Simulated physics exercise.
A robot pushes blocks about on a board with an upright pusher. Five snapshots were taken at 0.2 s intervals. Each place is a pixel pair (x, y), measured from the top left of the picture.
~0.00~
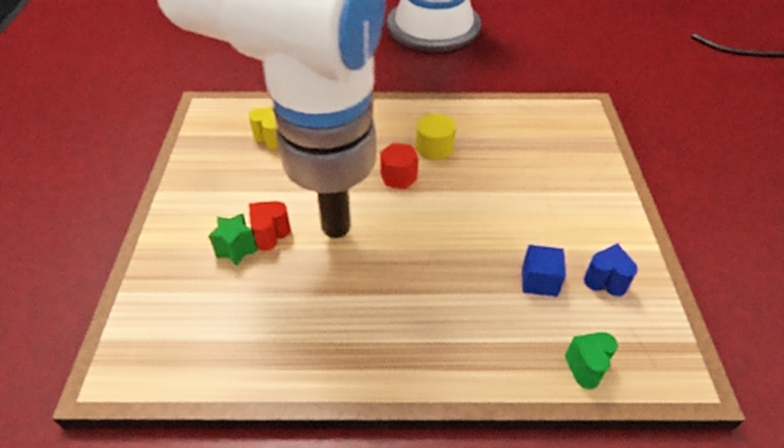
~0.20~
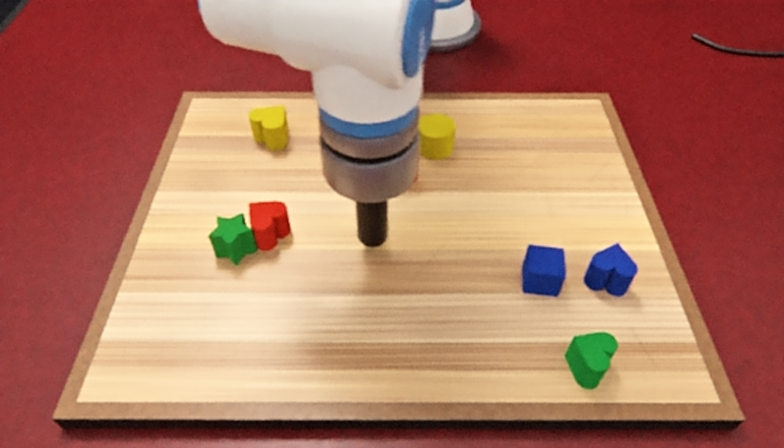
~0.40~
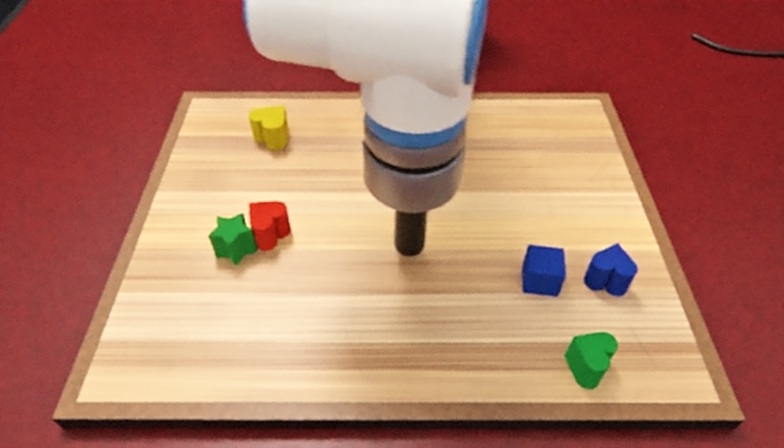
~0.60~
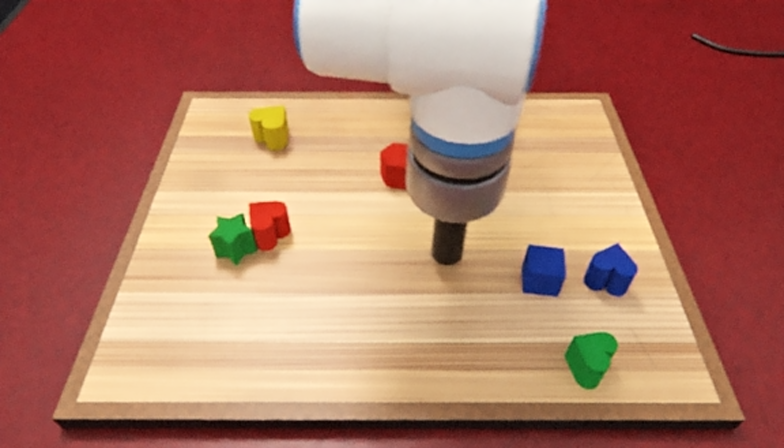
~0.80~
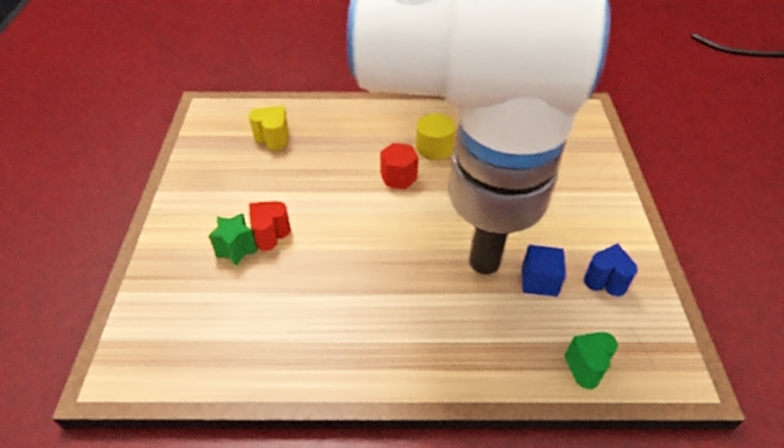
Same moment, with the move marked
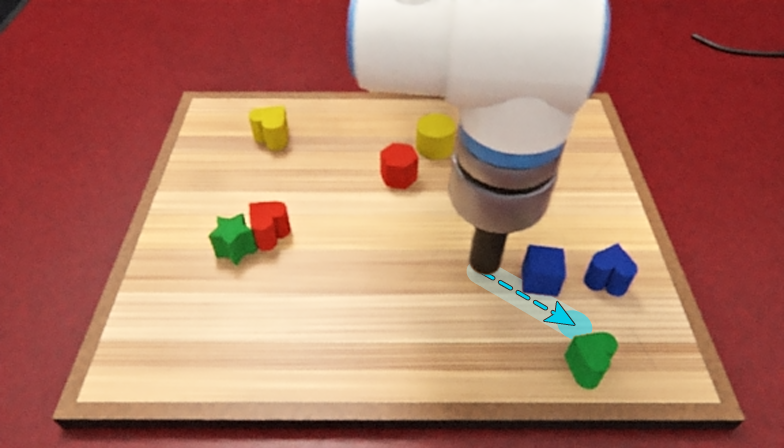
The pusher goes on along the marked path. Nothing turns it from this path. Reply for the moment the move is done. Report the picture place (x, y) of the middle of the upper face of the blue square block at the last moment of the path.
The answer is (569, 264).
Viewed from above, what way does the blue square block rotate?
The turn is anti-clockwise.
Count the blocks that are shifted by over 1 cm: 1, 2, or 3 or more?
Looking at the path, I think only one of the blocks ends up more than 1 cm away.
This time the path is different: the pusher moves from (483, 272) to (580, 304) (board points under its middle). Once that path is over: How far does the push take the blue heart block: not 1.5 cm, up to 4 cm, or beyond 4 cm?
Between 1.5 and 4 cm.
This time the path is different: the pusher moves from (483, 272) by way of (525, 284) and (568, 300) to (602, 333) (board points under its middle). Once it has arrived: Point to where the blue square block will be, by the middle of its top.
Expect it around (618, 273).
The drawn path runs in a line from (483, 272) to (575, 325).
What follows on the original path. Halfway along, pusher (532, 290); blue square block (562, 262), turned 40° anticlockwise.
At the end, pusher (579, 316); blue square block (569, 264), turned 65° anticlockwise; green heart block not moved.
